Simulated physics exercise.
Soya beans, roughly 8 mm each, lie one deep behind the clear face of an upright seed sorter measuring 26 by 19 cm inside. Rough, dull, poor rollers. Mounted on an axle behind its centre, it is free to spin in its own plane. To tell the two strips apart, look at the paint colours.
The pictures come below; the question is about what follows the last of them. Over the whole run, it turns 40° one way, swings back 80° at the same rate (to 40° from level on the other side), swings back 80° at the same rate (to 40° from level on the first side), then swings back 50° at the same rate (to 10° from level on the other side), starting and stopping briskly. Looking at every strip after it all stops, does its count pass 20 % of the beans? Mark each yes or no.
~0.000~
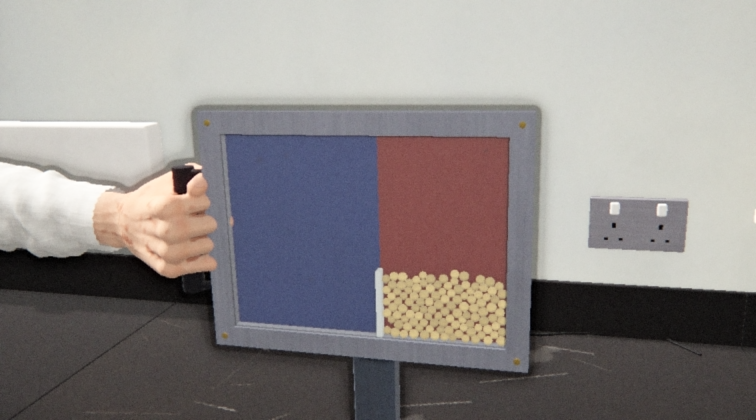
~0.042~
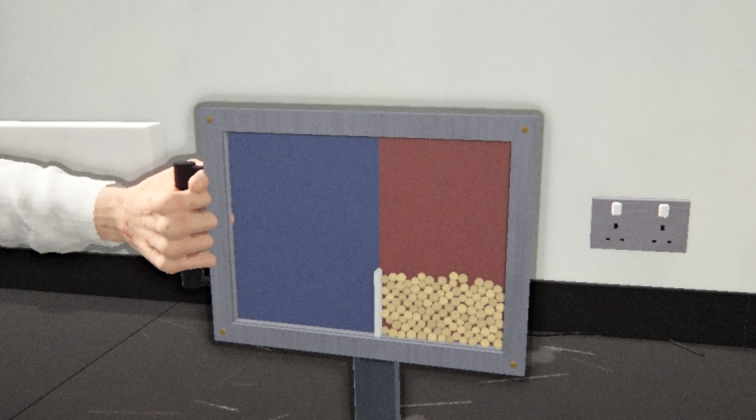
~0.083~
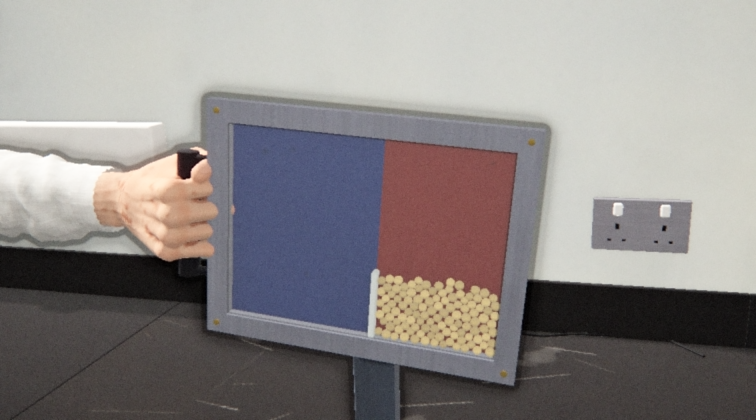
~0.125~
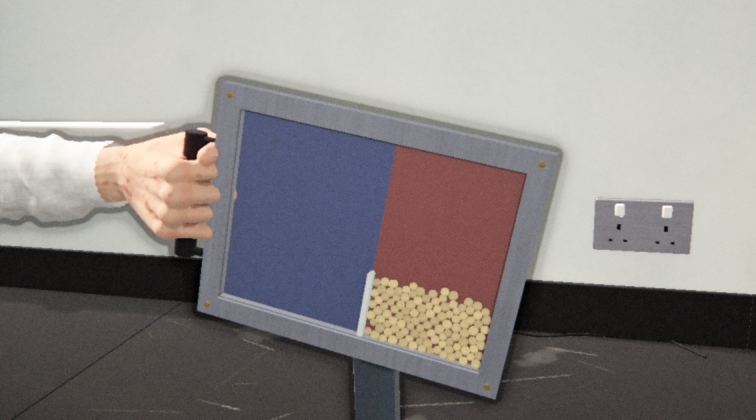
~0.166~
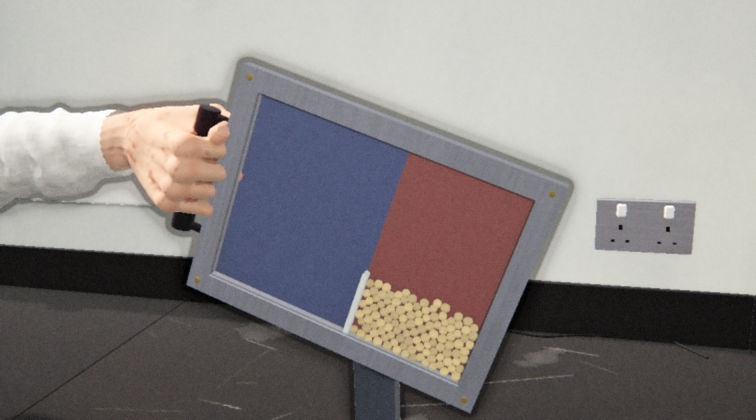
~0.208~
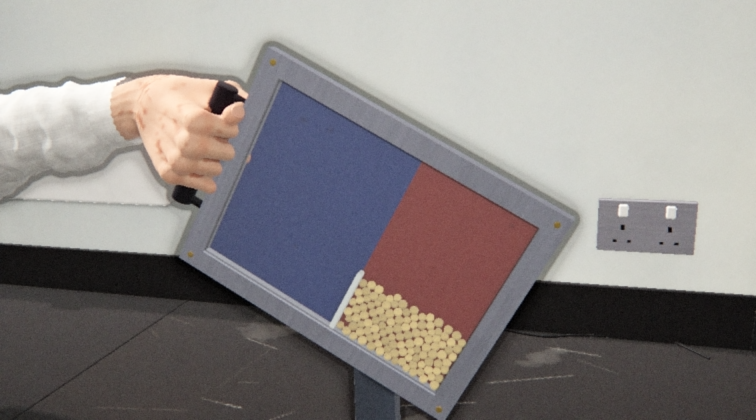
Marks: Red strip = yes, blue strip = no.
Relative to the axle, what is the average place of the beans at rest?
Right: About 8 cm; below: About 5 cm.
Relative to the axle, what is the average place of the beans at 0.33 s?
2 cm right, 10 cm below.
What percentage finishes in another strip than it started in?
About 0 in a hundred.
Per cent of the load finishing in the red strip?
Share at rest: Approx. 100 %.
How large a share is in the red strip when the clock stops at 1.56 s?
100 per cent.
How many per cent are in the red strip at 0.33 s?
About 100 %.
After 0.33 s, it stands 40° clockwise; the beans' middle is 2 cm right of and 10 cm below the centre; red 100 %.
After 1.56 s, it stands 15° clockwise; the beans' middle is 6 cm right of and 8 cm below the centre; red 100 %.
After 1.75 s, it stands 10° anticlockwise; the beans' middle is 8 cm right of and 5 cm below the centre; red 100 %.
All still by 2.2 s, it stands 10° anticlockwise; red 100 %, blue 0 %.
